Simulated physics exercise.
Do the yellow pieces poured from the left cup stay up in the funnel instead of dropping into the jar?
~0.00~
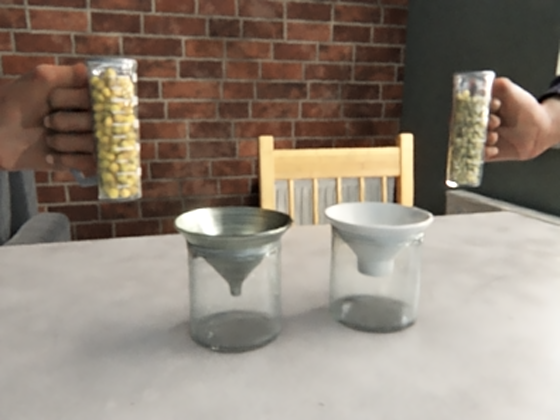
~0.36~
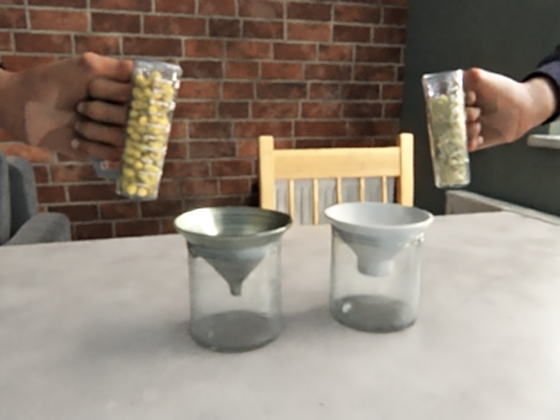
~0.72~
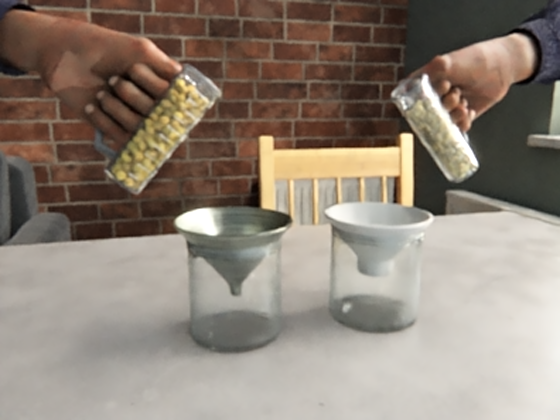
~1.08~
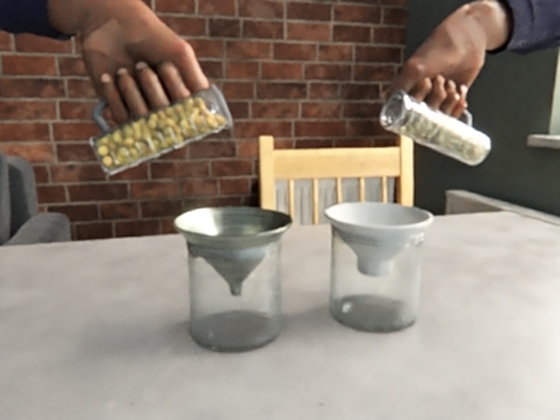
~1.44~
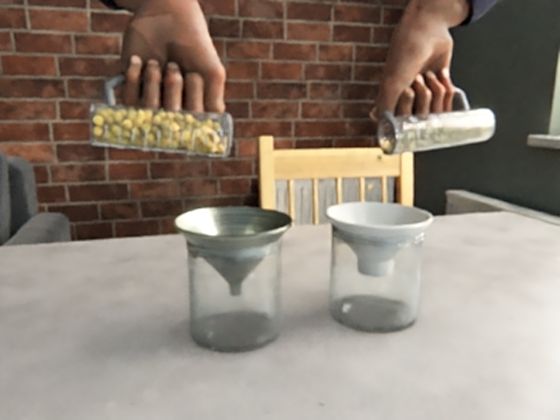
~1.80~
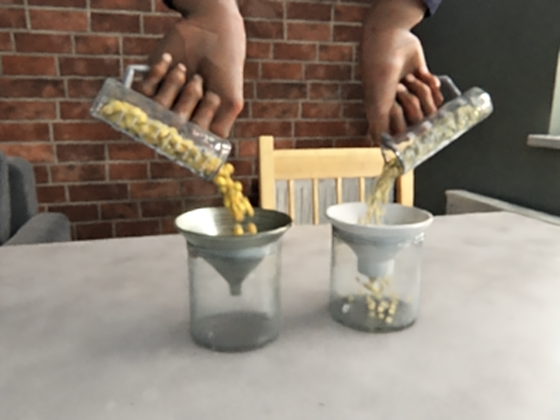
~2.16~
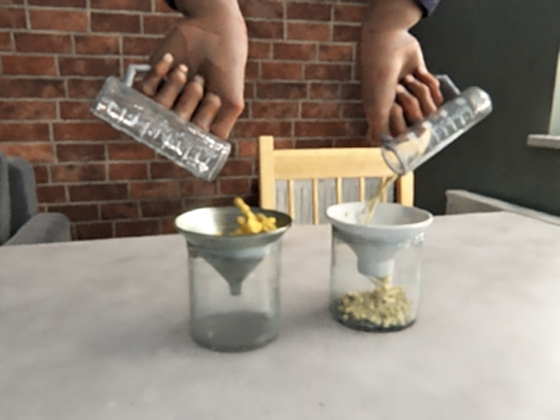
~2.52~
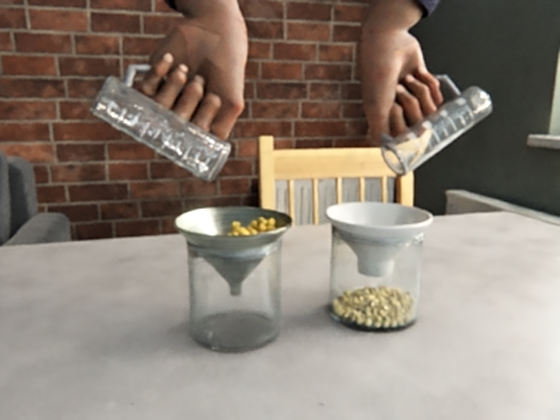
Yes, they all stay jammed in the left funnel and the jar below it is still empty. Only the right funnel lets its pieces through into its jar.
